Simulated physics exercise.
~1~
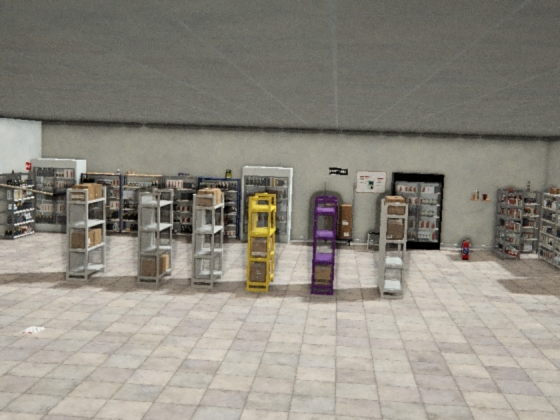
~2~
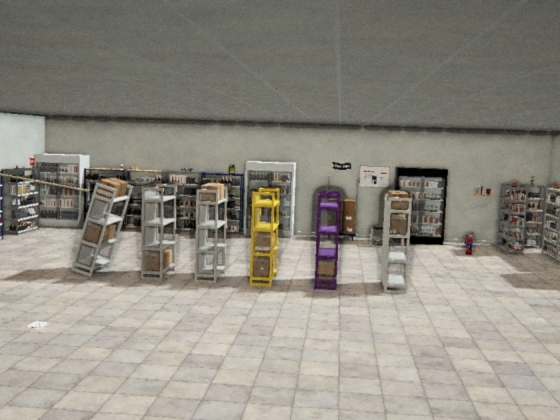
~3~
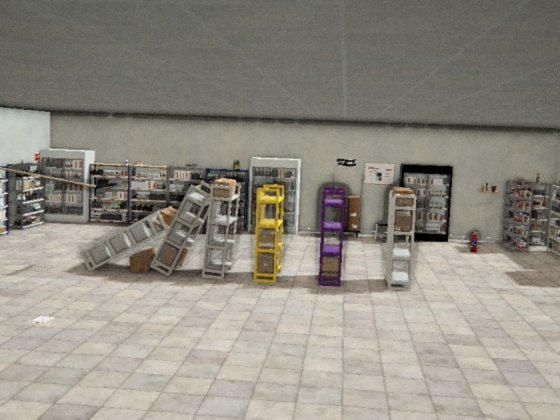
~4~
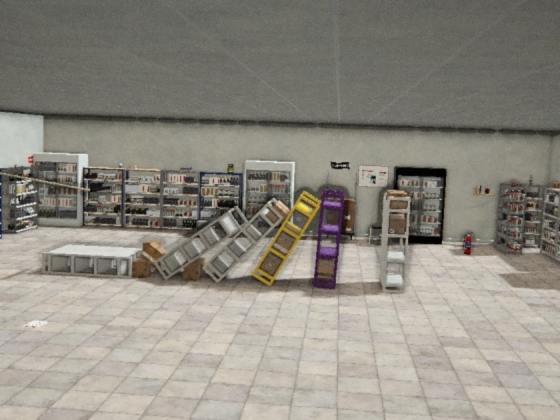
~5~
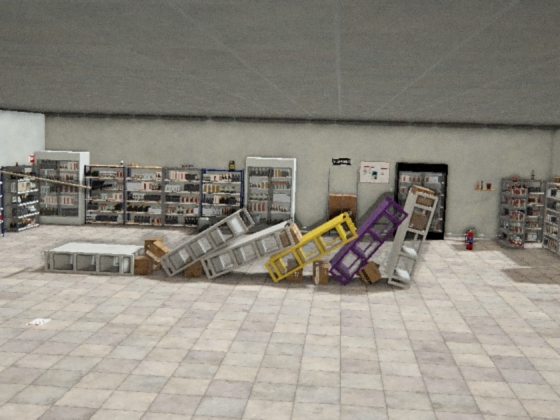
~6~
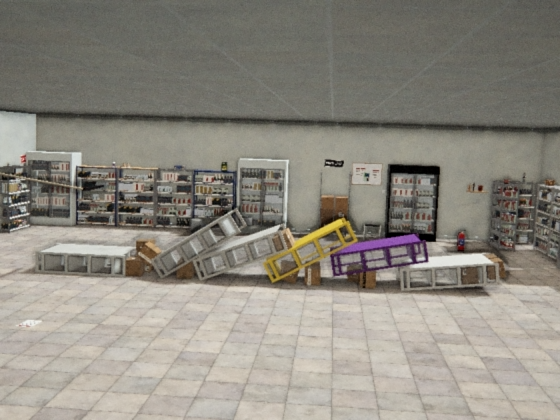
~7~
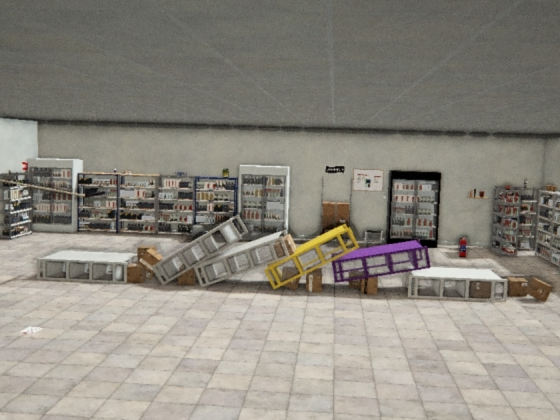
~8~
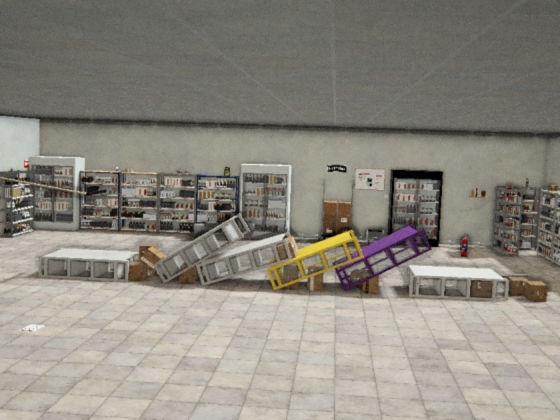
Row of six shelf units toppling rightward one after another, spilling cartons, the yellow and purple ones ending propped at a slant.
